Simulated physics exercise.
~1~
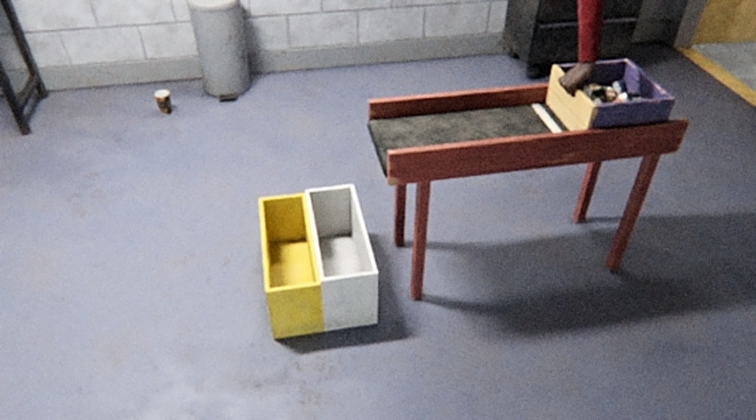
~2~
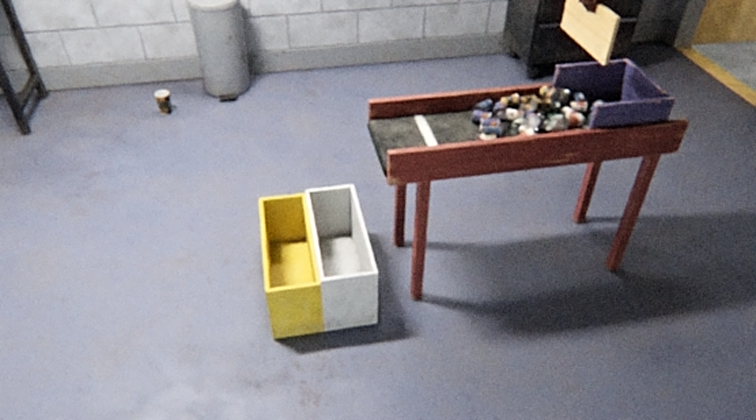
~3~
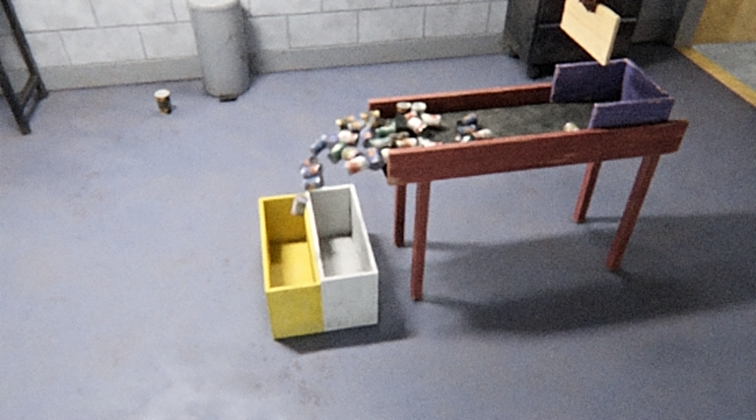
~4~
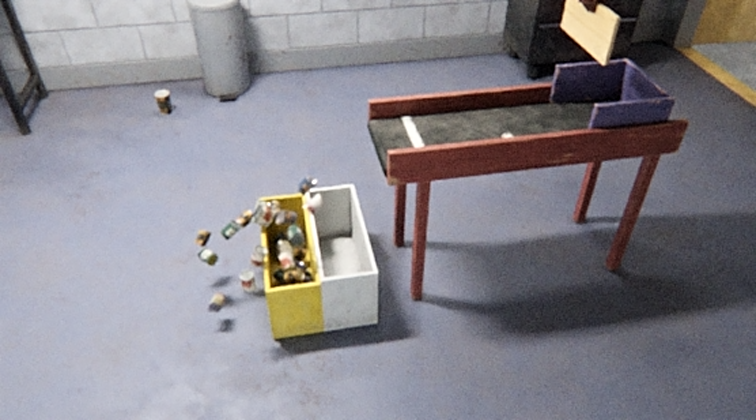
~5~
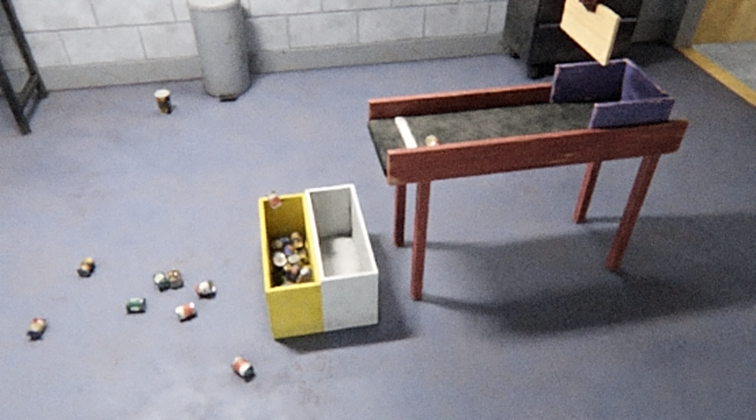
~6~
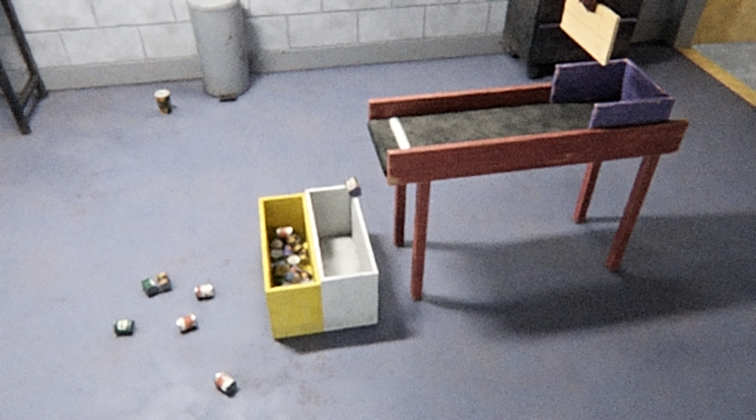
Conveyor belt carrying small tins left from a blue pen as its gate lifts, most landing in a yellow tote, several scattering beyond.
